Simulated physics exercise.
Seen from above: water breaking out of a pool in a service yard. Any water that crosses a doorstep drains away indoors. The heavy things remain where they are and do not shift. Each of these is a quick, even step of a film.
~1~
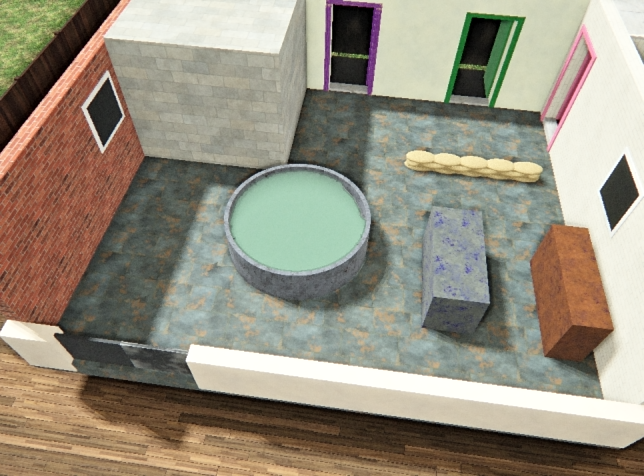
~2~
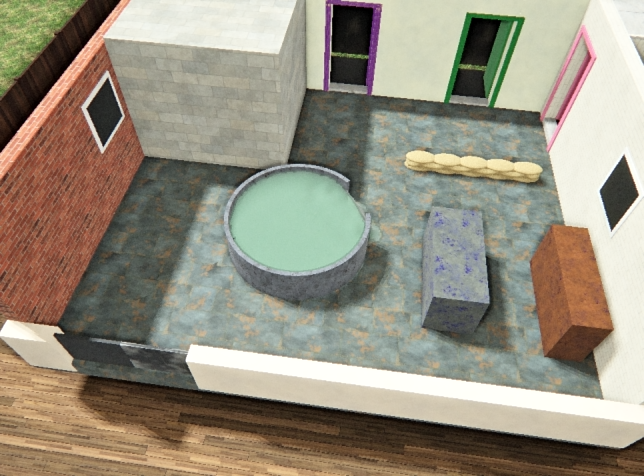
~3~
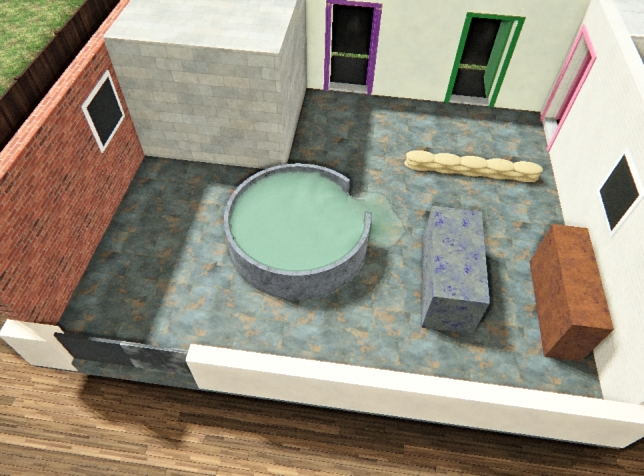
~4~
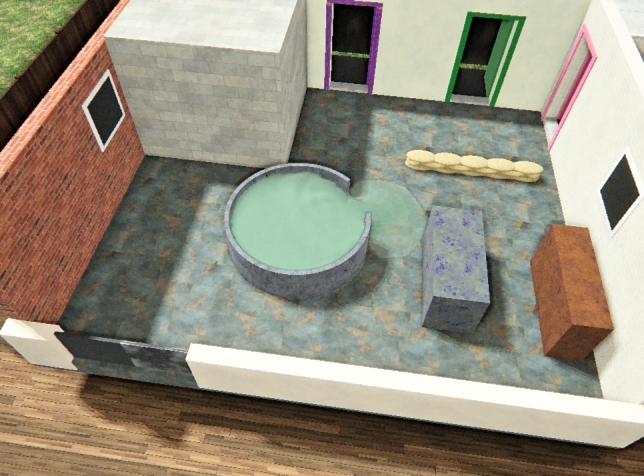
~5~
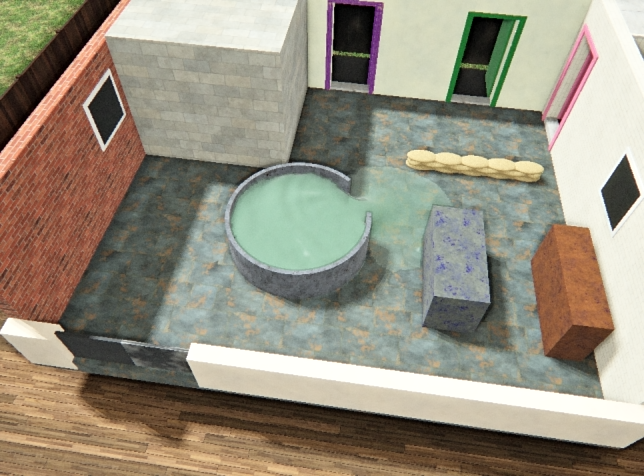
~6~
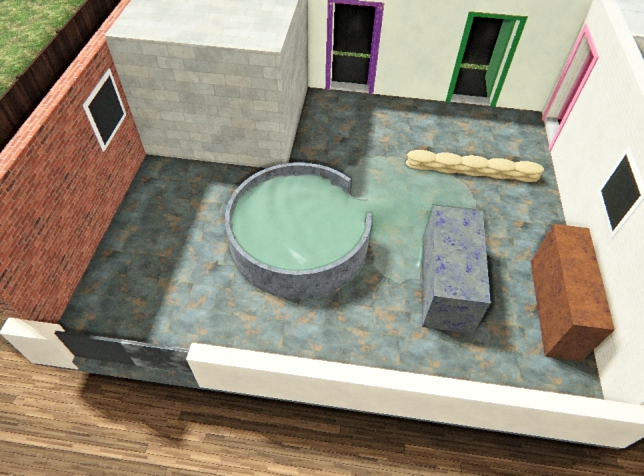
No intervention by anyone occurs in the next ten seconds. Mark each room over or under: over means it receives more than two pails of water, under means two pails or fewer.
Pink door - under; purple door - under; green door - over.
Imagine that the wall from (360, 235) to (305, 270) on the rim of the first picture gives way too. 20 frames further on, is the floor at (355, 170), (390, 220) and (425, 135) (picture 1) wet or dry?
Listed order gives sopping; sopping; left alone.
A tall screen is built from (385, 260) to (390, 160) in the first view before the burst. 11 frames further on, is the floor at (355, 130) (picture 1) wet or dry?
Submerged.
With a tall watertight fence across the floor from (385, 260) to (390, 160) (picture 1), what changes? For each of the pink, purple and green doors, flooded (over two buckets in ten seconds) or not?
Well, the pink one comes in short, next the purple one ends up above, and last the green one comes in short.
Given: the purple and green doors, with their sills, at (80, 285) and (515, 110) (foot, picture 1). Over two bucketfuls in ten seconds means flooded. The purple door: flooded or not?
The purple door stays below.
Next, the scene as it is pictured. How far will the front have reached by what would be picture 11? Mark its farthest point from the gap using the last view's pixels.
I would point to (556, 179).
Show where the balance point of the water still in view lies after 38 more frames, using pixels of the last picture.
Estimate: (423, 219).
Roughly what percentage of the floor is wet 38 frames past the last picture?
That should be about 60 %.
A moment on, water covers 20 % of the floor; the pink door not reached, the purple door not reached, the green door not reached.
Next, water covers 30 % of the floor; the pink door wet at the sill, nothing in, the purple door not reached, the green door not reached.
Then, water covers 40 % of the floor; the pink door wet at the sill, nothing in, the purple door wet at the sill, nothing in, the green door wet at the sill, nothing in.
Later, water covers 60 % of the floor; the pink door wet at the sill, nothing in, the purple door wet at the sill, nothing in, the green door over two buckets in.
In the end, water covers 80 % of the floor; the pink door wet at the sill, nothing in, the purple door under two buckets in, the green door over two buckets in.
